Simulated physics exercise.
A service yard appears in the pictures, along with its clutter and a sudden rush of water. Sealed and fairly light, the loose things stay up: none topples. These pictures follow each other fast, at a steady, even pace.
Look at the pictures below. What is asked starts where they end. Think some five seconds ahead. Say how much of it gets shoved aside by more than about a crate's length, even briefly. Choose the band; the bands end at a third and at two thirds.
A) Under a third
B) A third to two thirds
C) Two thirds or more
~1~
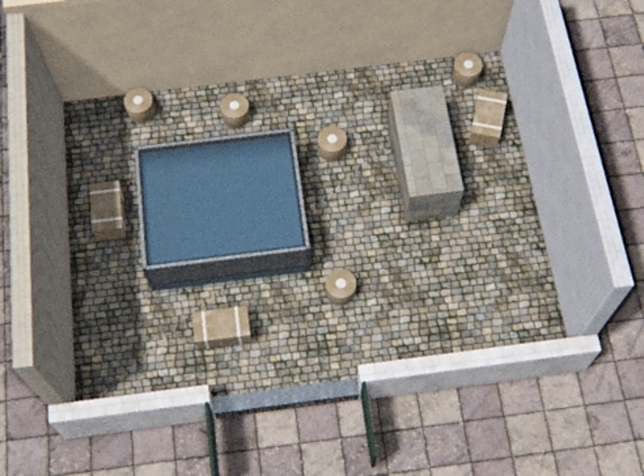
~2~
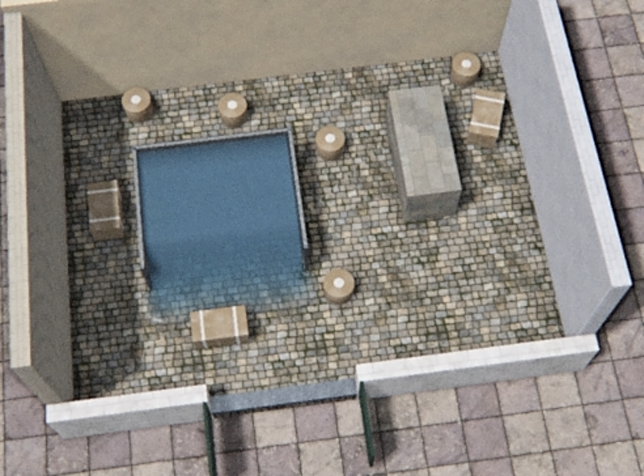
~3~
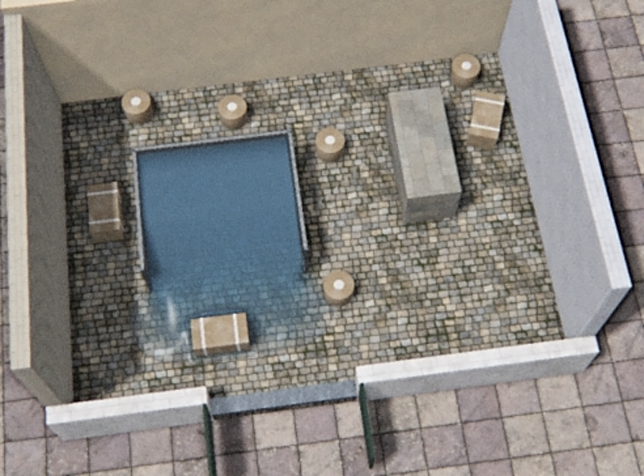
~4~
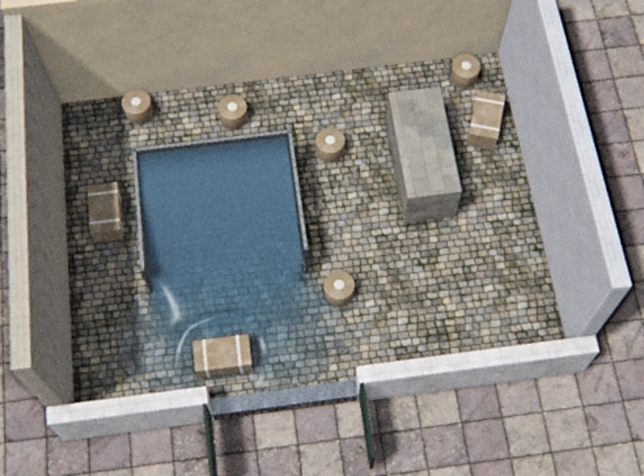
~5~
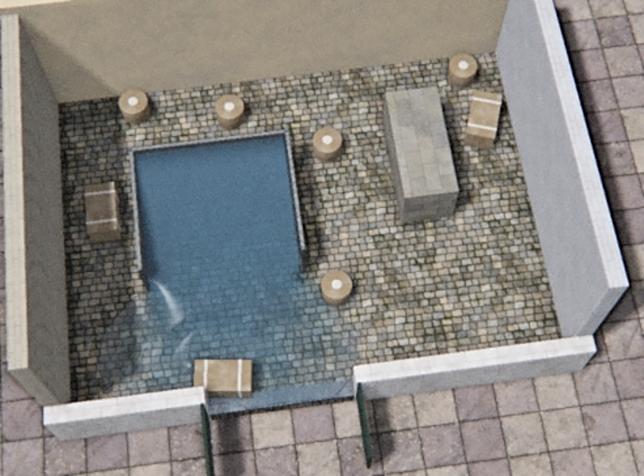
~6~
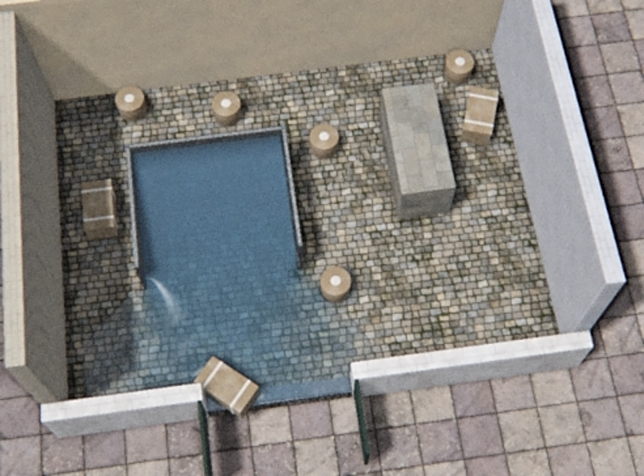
The answer is B.
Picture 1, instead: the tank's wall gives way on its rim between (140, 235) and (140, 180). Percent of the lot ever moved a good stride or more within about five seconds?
That should be close to 80 percent.
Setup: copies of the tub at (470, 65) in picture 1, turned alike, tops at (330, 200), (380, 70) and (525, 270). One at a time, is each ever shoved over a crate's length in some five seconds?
Twin one: Barely shifts; twin two: Barely shifts; twin three: Barely shifts.
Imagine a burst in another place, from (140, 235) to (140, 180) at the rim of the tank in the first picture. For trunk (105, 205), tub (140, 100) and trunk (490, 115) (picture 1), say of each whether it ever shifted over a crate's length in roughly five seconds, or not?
Taking them one at a time, the first gets shoved clear, the second gets shoved clear and the third not displaced that far.
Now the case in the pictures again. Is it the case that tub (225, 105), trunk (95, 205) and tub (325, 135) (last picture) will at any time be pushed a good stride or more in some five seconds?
The first is not so far, the second driven that far, and the third not so far.
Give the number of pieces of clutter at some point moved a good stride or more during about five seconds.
The total is 3.
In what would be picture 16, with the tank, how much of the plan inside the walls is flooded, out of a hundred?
Roughly 45 %.
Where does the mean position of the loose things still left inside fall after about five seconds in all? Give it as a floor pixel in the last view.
The remaining things centre around (306, 139).
A moment on, 1 of 8 are well off their spots; 0 afloat.
Next, 1 of 8 are well off their spots; 0 afloat.
Later, 2 of 8 are well off their spots; 0 afloat.
In the end, 3 of 8 are well off their spots, and 3 have been at some point; 1 afloat.
